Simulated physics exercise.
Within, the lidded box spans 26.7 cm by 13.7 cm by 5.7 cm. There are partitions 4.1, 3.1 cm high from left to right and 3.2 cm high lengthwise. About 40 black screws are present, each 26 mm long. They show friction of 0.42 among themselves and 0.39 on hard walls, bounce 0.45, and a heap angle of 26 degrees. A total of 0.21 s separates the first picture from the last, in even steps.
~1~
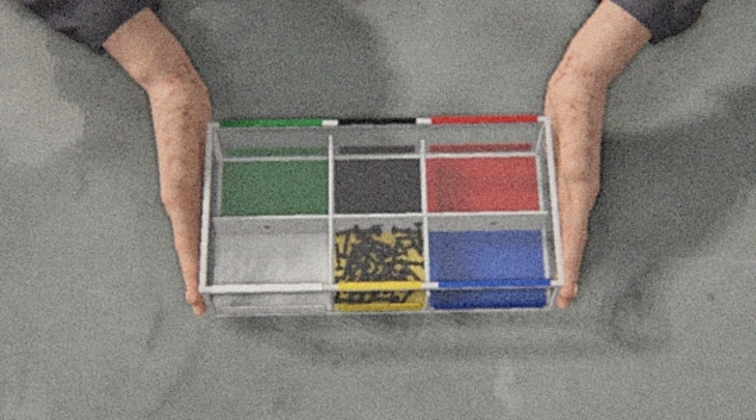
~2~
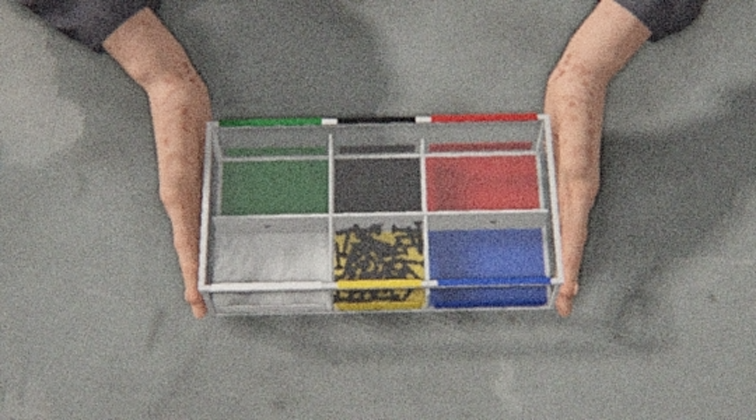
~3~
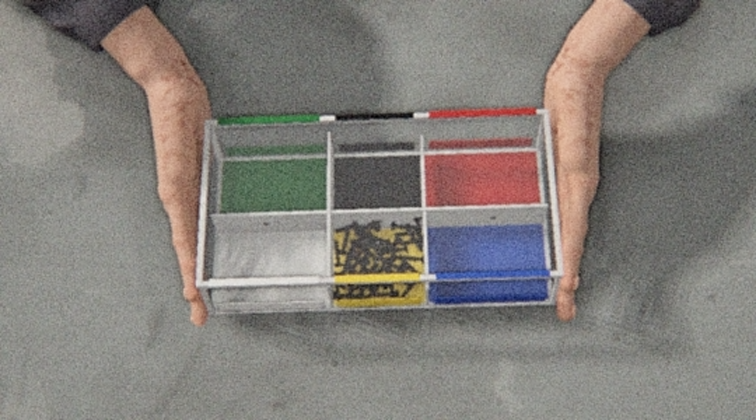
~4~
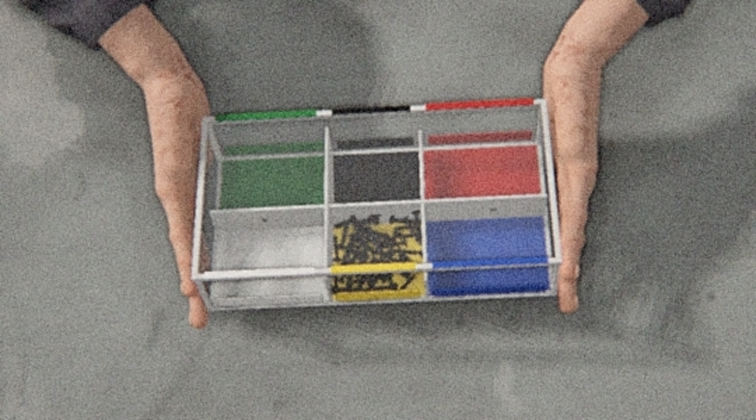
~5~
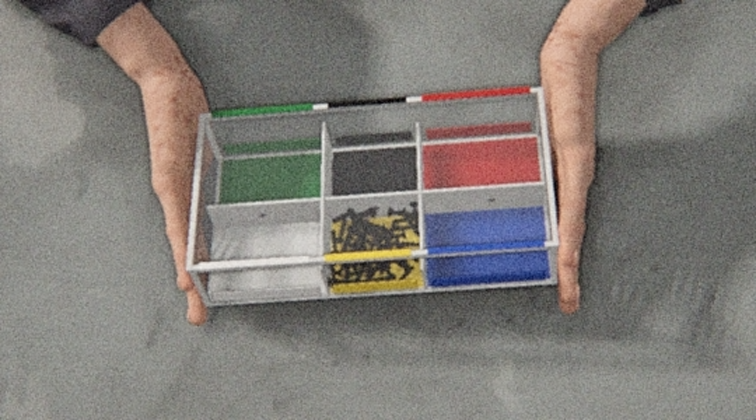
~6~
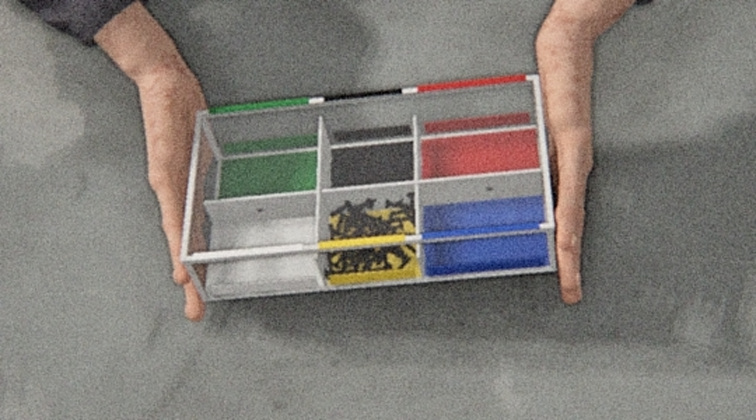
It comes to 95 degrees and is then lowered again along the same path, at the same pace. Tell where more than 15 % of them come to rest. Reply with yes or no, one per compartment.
Red no, blue no, green yes, yellow yes, white no, black no.
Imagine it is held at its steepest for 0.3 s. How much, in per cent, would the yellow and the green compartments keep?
Result - yellow: 45 %; green: 50 %.
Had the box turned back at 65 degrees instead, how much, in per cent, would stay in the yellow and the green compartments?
Yellow 100; green 0.
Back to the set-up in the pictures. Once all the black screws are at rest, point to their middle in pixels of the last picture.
After settling, the middle sits near (338, 217).
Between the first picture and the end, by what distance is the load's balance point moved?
I'd put the distance at roughly 7.5 cm.
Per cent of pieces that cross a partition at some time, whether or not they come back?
Around 50 in a hundred.
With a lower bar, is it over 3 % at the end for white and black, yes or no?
Note - white negative, black affirmative.
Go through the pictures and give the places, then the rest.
In the first frame, box tilt 0 degrees, front corners at (206, 288) and (558, 282); yellow 100 %.
In the second frame, box tilt 1 degrees, front corners at (205, 287) and (558, 279).
In the third frame, box tilt 3 degrees, front corners at (202, 283) and (558, 272).
In the fourth frame, box tilt 6 degrees, front corners at (198, 275) and (556, 259), lowest corner left back.
In the fifth frame, box tilt 10 degrees, front corners at (193, 267) and (553, 243), lowest corner left back.
In the sixth frame, box tilt 14 degrees, front corners at (187, 258) and (549, 225), lowest corner left back; yellow 100 %.
Then, 0.93 s after the last picture, tilt 95 degrees; green 5 %, yellow 80 %, black 15 %.
Then, 1.55 s after the last picture, tilt 42 degrees; green 45 %, yellow 50 %, black 5 %.
Then, 2.21 s after the last picture, tilt 0 degrees; green 45 %, yellow 50 %, black 5 %.
In the end, red 0 %, blue 0 %, green 45 %, yellow 50 %, white 0 %, black 5 %.
